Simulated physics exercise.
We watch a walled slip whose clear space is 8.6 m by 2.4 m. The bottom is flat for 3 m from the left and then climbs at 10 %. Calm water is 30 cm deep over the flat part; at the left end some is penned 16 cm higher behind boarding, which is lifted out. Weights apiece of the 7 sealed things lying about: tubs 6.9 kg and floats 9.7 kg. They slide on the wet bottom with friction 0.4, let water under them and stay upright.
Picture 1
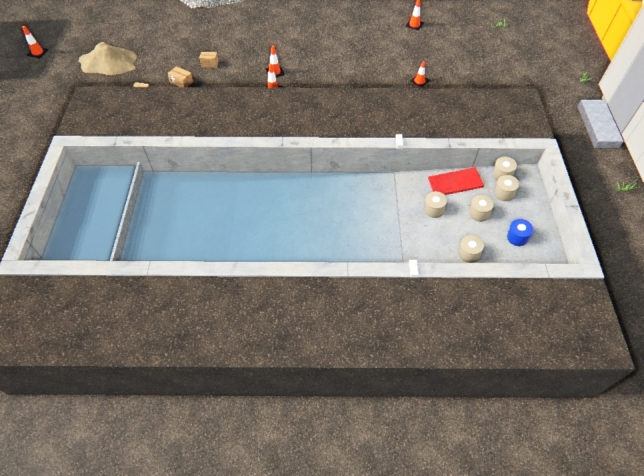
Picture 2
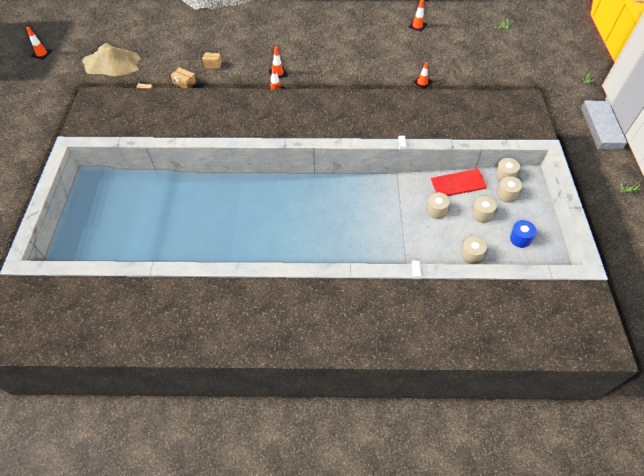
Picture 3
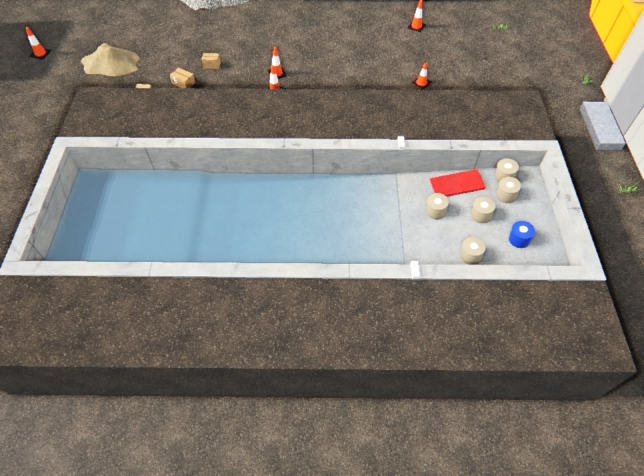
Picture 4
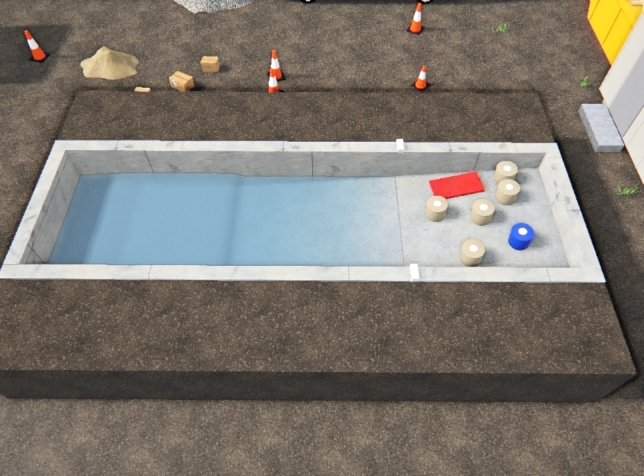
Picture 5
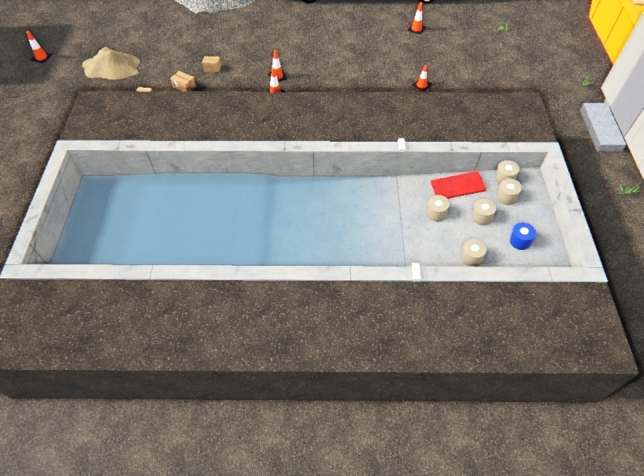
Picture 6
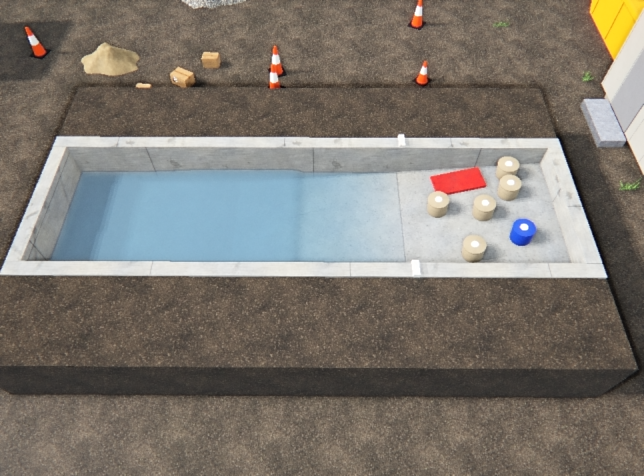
We see a concrete basin with water behind a board at its left end; the board disappears and a faint ripple spreads rightward across the shallow water, while the tan and blue tubs and red float stay still.
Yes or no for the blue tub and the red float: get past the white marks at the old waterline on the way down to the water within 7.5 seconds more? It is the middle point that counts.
The blue tub falls short, the red float crosses.
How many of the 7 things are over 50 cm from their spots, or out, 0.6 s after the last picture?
0 of them.
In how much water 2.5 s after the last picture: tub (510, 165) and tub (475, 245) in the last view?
About 0 and 5 cm.
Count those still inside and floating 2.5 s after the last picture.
I count 0.
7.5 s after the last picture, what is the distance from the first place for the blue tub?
Roughly 0 cm.
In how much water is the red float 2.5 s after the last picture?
About 4 cm.
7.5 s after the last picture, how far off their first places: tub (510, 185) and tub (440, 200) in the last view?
In that order: 0 cm, 10 cm.
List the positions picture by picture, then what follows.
The first frame shows the blue tub at (524, 228), on the bottom; the red float at (456, 181) rests on the ground; 14.2 m2 under water; 0 of 7 have shifted.
The second frame shows the blue tub at (527, 229) rests on the ground; the red float at (459, 182) rests on the ground; water covers 14.2 m2; 0 of 7 have shifted.
The third frame shows the blue tub at (525, 229), on the bottom; the red float at (458, 183), on the bottom; water covers 14.2 m2; 0 of 7 have shifted.
The fourth frame shows the blue tub at (525, 232) rests on the ground; the red float at (457, 185) rests on the ground; water covers 14.2 m2; 0 of 7 have shifted.
The fifth frame shows the blue tub at (526, 231) rests on the ground; the red float at (459, 184), on the bottom; water covers 14.2 m2; 0 of 7 have shifted.
The sixth frame shows the blue tub at (526, 227) rests on the ground; the red float at (459, 181) rests on the ground; water covers 14.2 m2; 0 of 7 have shifted.
Then, 0.6 s after the last picture the blue tub is near (526, 227), 0.0 m from its start, aground; the red float is near (459, 181), 0.0 m from its start, aground; 0 of 7 are over the mark; 0 afloat.
Then, 2.5 s after the last picture the blue tub is near (526, 227), 0.0 m from its start, aground; the red float is near (460, 180), 0.0 m from its start, aground; 0 of 7 are over the mark; 0 afloat.
Then, 4.8 s after the last picture the blue tub is near (526, 227), 0.0 m from its start, aground; the red float is near (387, 185), 1.3 m from its start, afloat; 1 of 7 are over the mark; 1 afloat.
Then, 7.5 s after the last picture the blue tub is near (526, 227), 0.0 m from its start, aground; the red float is near (336, 187), 2.2 m from its start, afloat; 1 of 7 are over the mark; 1 afloat.
